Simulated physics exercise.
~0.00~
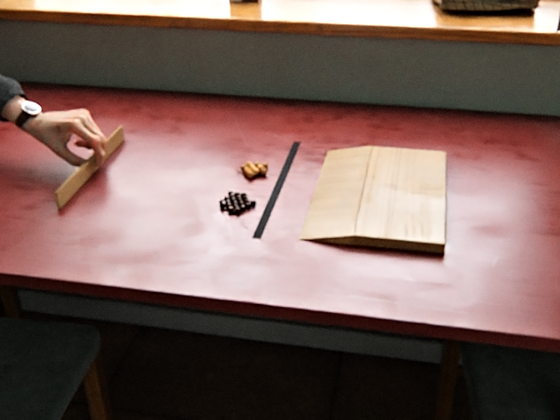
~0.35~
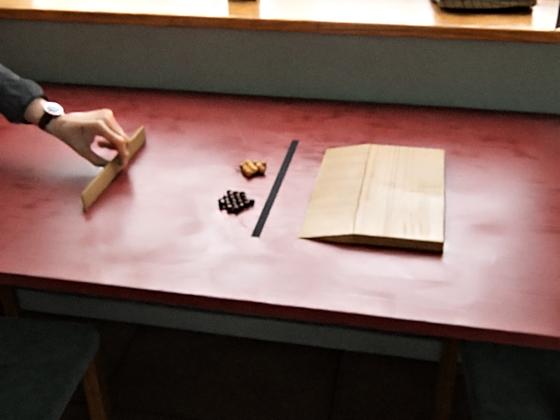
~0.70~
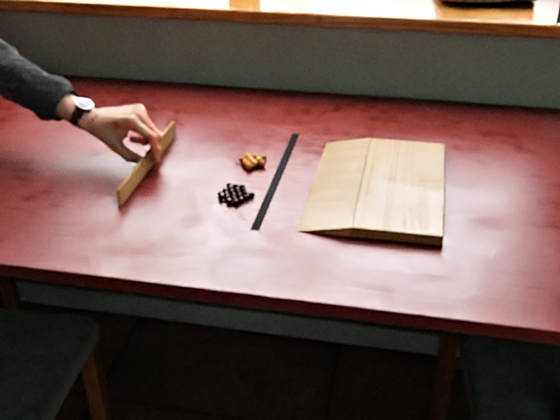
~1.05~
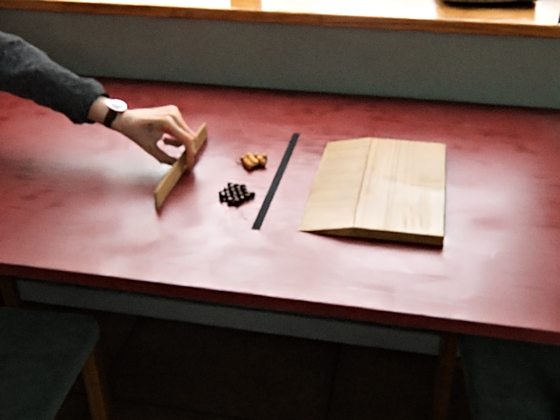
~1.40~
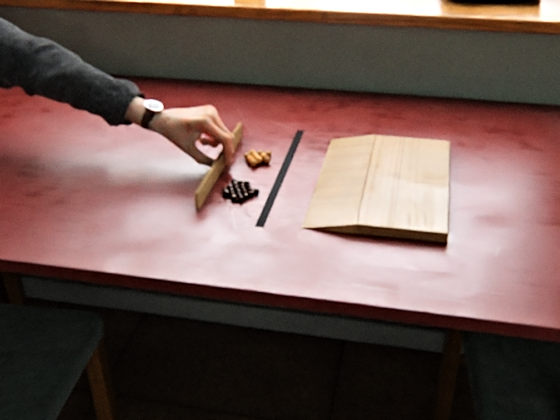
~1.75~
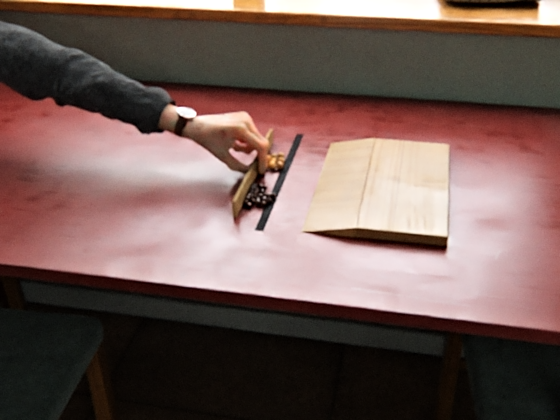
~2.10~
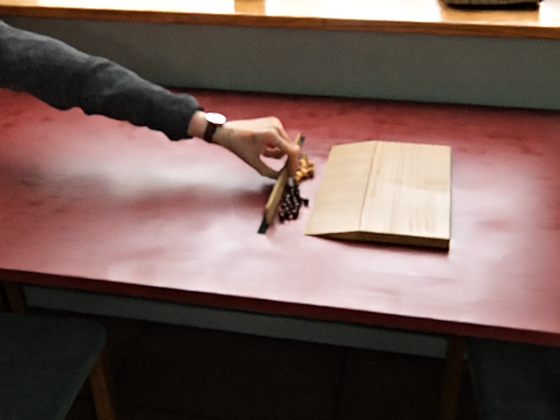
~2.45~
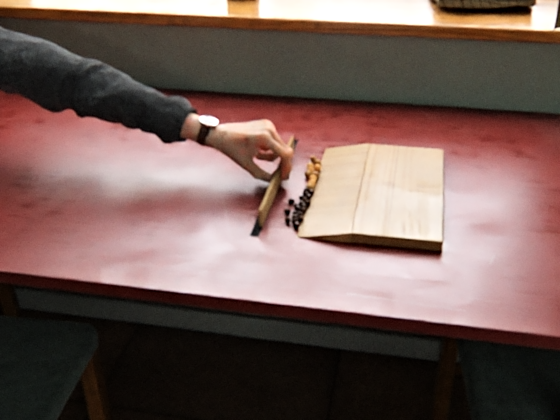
A hand wearing a wristwatch holds a thin piece of card upright on a red table and slides it to the right. Ahead of it lie two small clusters, one dark and one golden, then a strip of black tape and a pale wooden ramp. The card crosses the bare tabletop, reaches both clusters and pushes them together over the tape. It stops at the tape, still held upright by the fingers. The dark and golden pieces end up spread near the foot of the ramp, with none of them over its top.
